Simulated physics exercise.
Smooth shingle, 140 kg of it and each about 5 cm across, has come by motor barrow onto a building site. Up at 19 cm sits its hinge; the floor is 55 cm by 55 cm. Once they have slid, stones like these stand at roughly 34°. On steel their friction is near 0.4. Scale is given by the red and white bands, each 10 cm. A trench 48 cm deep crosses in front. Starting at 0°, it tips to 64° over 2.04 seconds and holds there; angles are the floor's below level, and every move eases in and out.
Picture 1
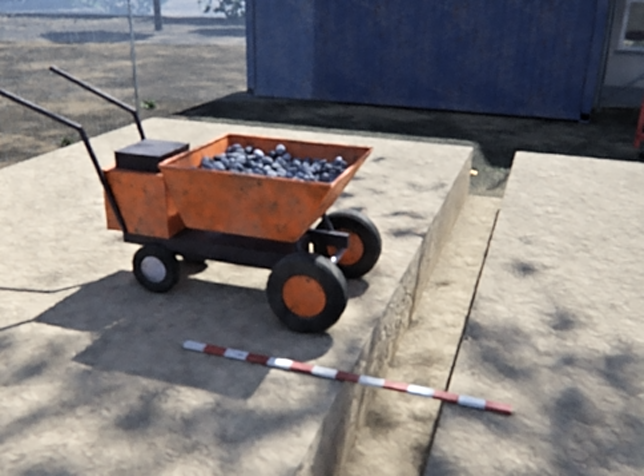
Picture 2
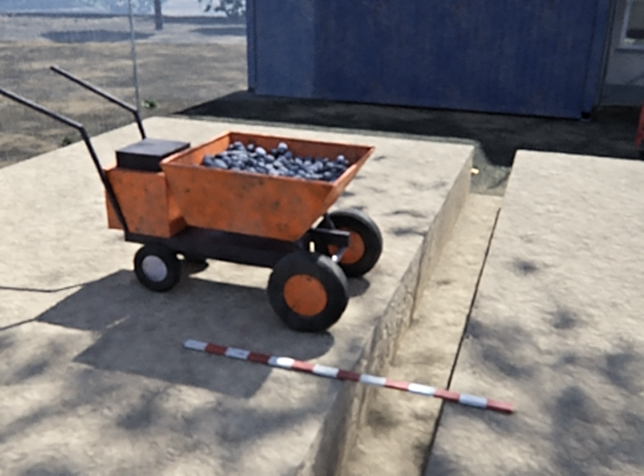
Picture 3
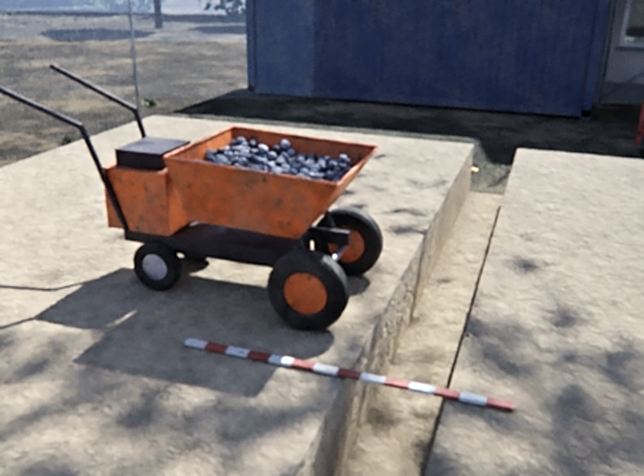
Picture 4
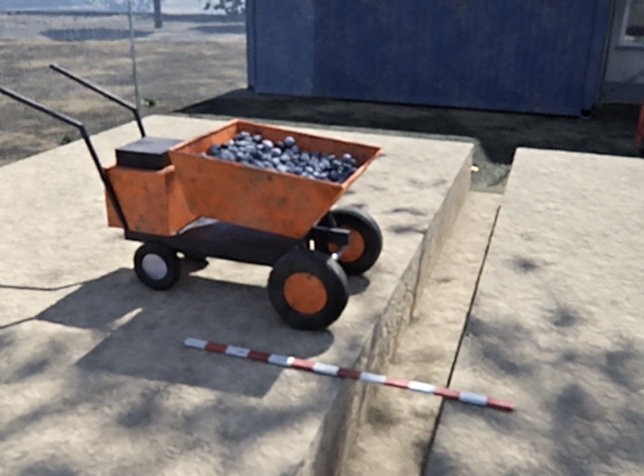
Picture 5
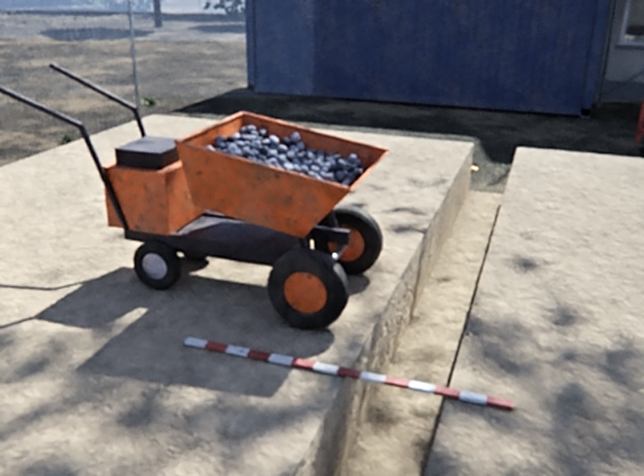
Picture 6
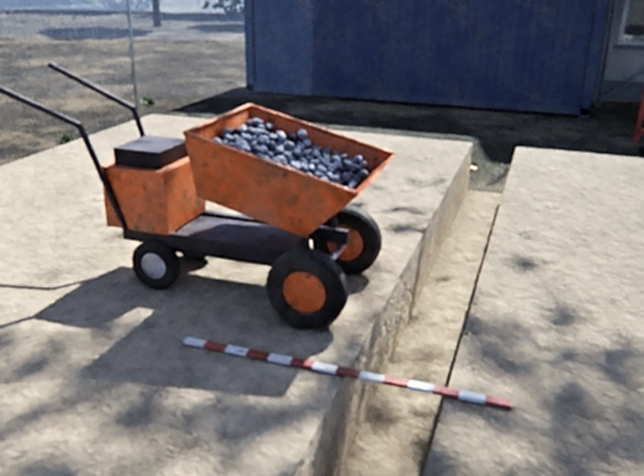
Orange motor barrow standing beside a narrow trench, its skip of dark rounded stones slowly tilting forward to the right.
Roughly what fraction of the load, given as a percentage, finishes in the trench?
Some 51 per cent of the stones.
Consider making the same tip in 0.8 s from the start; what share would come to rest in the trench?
Roughly 35 per cent.
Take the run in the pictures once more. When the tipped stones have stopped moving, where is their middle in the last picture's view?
I'd point somewhere around (452, 383).
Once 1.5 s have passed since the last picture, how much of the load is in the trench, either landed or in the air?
I'd put it near 15 per cent.
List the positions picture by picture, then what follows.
In the first picture, the skip is at 0°, its lip at (331, 186); the top of the load is at (253, 158).
In the second picture, the skip is at 1°, its lip at (333, 186); the top of the load is at (247, 155).
The third picture shows lip at (337, 185), floor tilted 2°, highest stones at (247, 149).
The fourth picture shows lip at (342, 187), floor tilted 5°, highest stones at (250, 144).
In the fifth picture, the skip is at 9°, its lip at (350, 190); the top of the load is at (247, 137).
In the sixth picture, the skip is at 13°, its lip at (358, 194); the top of the load is at (252, 129).
Then, 0.9 s after the last picture the floor is at 54°, 100 % in the skip; the foremost stones are at (425, 237).
Then, 1.5 s after the last picture the floor is at 64°, 63 % in the skip, 14 % in the trench, 23 % past the trench; the foremost stones are at (561, 349).
Then, 1.9 s after the last picture the floor is at 64°, 42 % in the skip, 23 % in the trench, 36 % past the trench; the foremost stones are past the picture's edge.
Then, 3.8 s after the last picture the floor is at 64°, 13 % in the skip, 51 % in the trench, 36 % past the trench; the foremost stones are past the picture's edge.
